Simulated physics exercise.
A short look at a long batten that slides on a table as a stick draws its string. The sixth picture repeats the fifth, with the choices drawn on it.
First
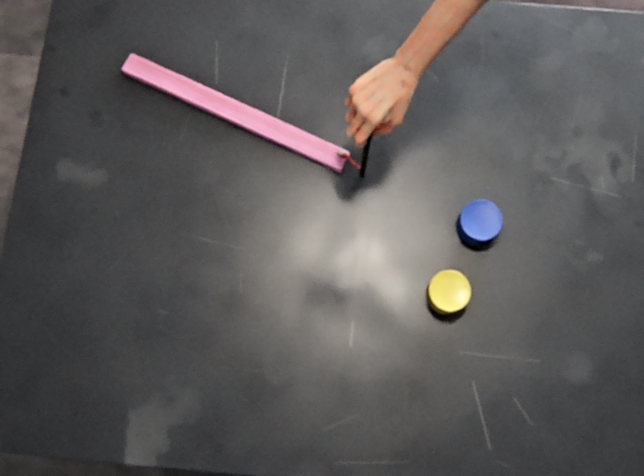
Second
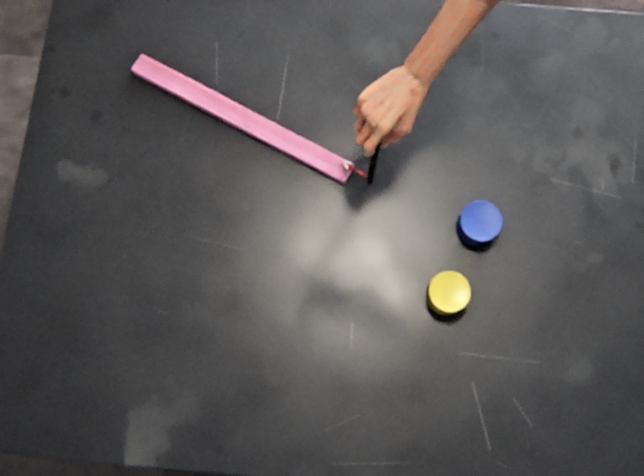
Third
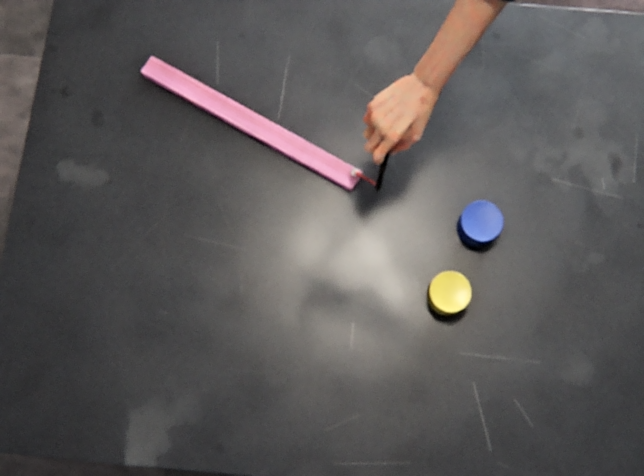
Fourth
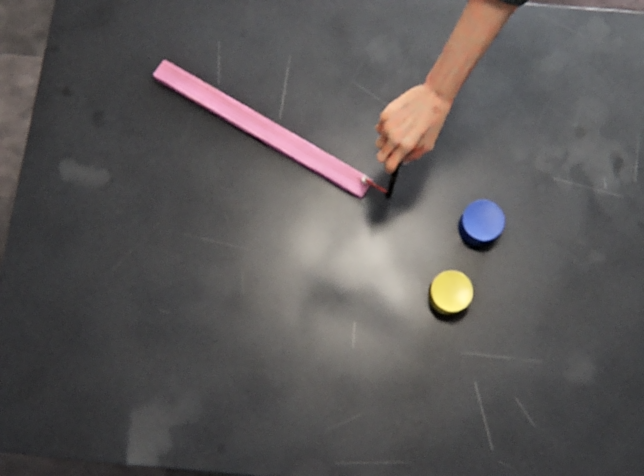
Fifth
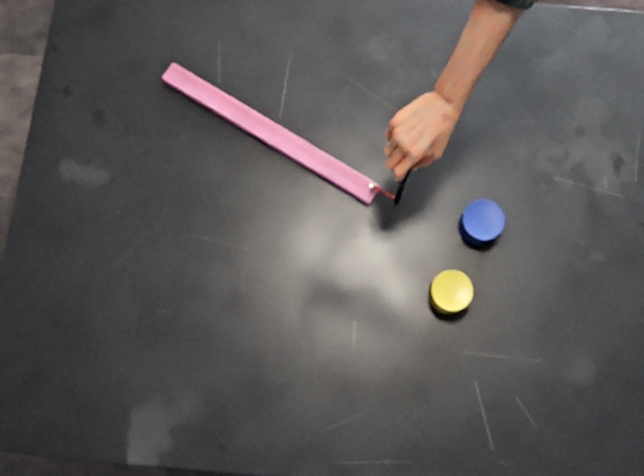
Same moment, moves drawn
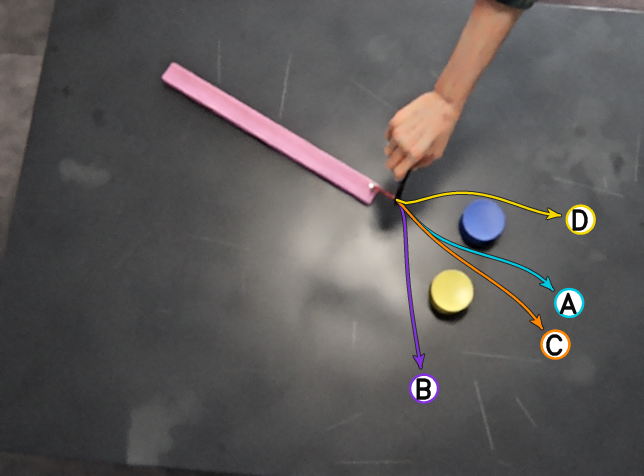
A hand reaches in from the top right, holding a short dark stick over a dark, scuffed table seen from above. A long pink batten lies slanting across the upper left, its lower right end joined to the stick by a short string, with a blue tub and a yellow tub on the right. The hand draws the batten slowly down and right, while both tubs stay still.
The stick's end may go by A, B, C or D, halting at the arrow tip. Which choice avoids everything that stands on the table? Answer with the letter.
Choose path B.
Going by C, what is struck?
The yellow tub.
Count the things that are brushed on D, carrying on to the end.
It touches one.
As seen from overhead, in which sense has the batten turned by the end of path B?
Clockwise.
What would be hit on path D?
It is the blue tub.
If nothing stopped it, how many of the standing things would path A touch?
In all, one.
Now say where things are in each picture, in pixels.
In the first frame, blue tub (479, 224); pink batten (234, 110); yellow tub (448, 293).
In the second frame, pink batten (240, 116); yellow tub (447, 294).
In the third frame, pink batten (249, 121); yellow tub (448, 294).
In the fourth frame, pink batten (261, 126); yellow tub (450, 293).
In the fifth frame, pink batten (269, 131); yellow tub (450, 293); blue tub (481, 223).
On the marked copy, A from (397, 200) via (470, 251) to (553, 290); B from (397, 200) via (409, 286) to (421, 368); C from (397, 200) via (471, 267) to (542, 328); D from (397, 200) via (483, 195) to (560, 215).
With B. Early on, foot of the stick (406, 257), middle of the batten (297, 158).
Further on, foot of the stick (413, 319), middle of the batten (322, 198).
At the end, foot of the stick (421, 373), middle of the batten (344, 239); nothing has been touched.
As for the rest, A meets the blue tub; C meets the yellow tub; D meets the blue tub.
